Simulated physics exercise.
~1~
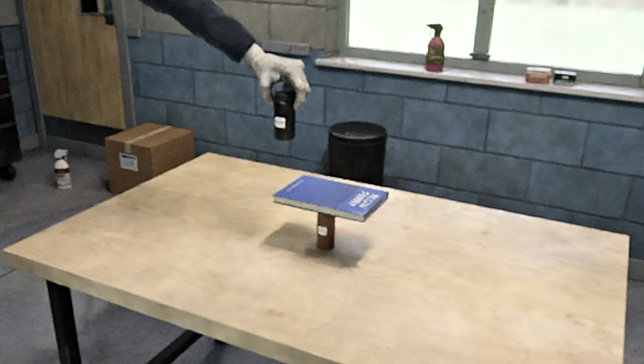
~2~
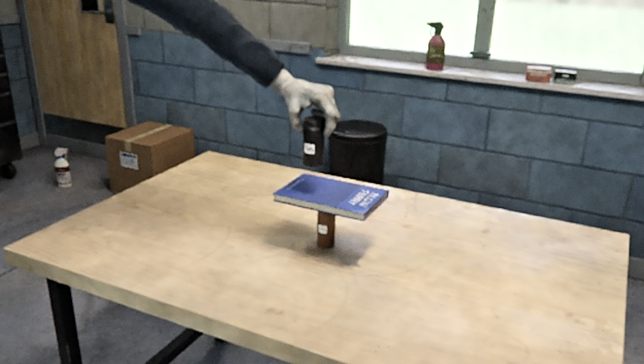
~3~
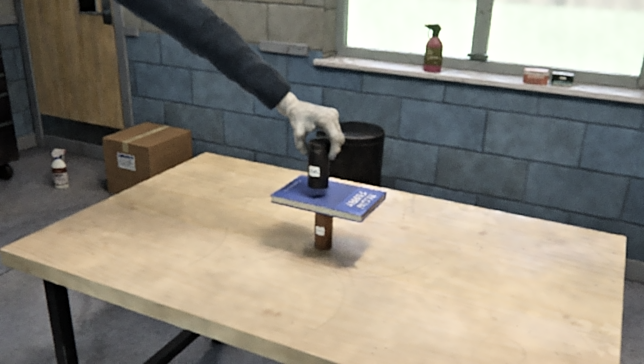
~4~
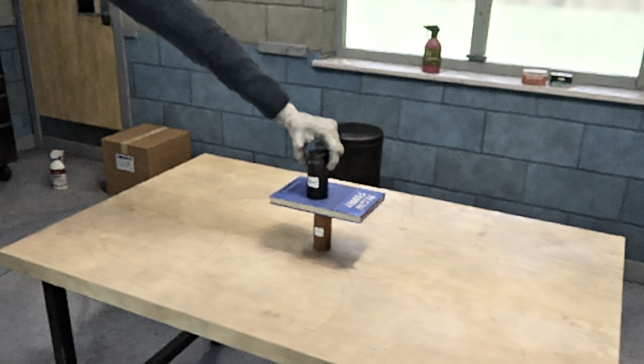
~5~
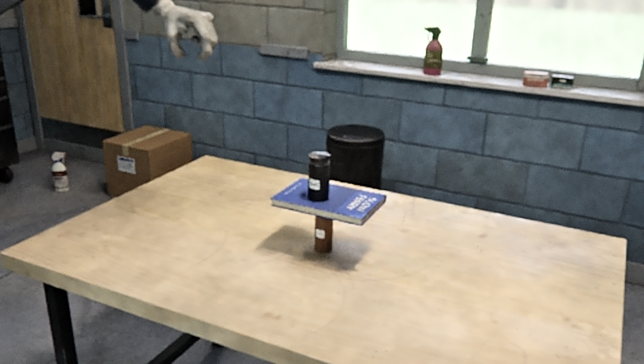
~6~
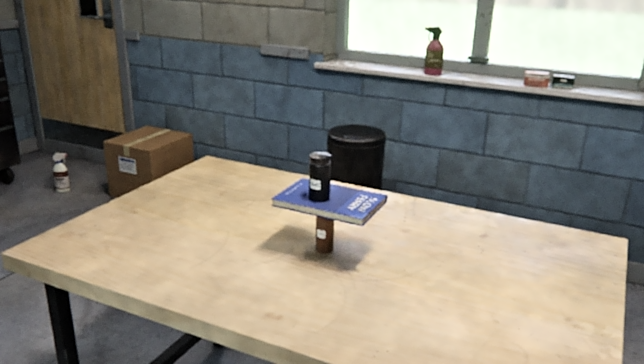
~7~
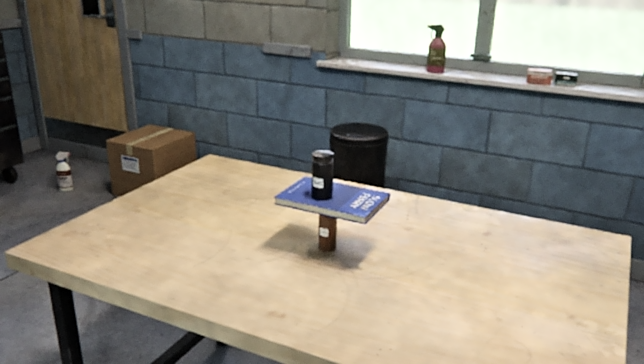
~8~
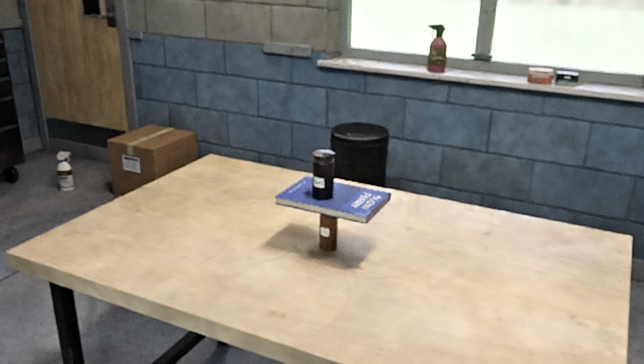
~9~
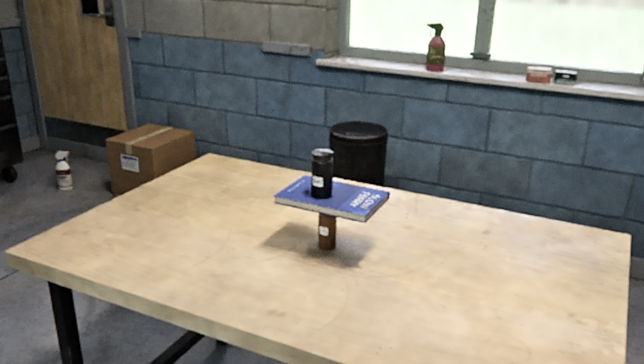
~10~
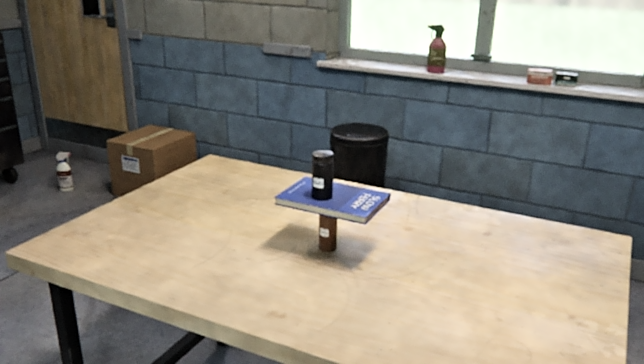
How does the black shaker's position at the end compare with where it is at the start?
At the start it is held in the air above the book and a little to the left, while at the end it is lower and slightly further right, standing on top of the book.
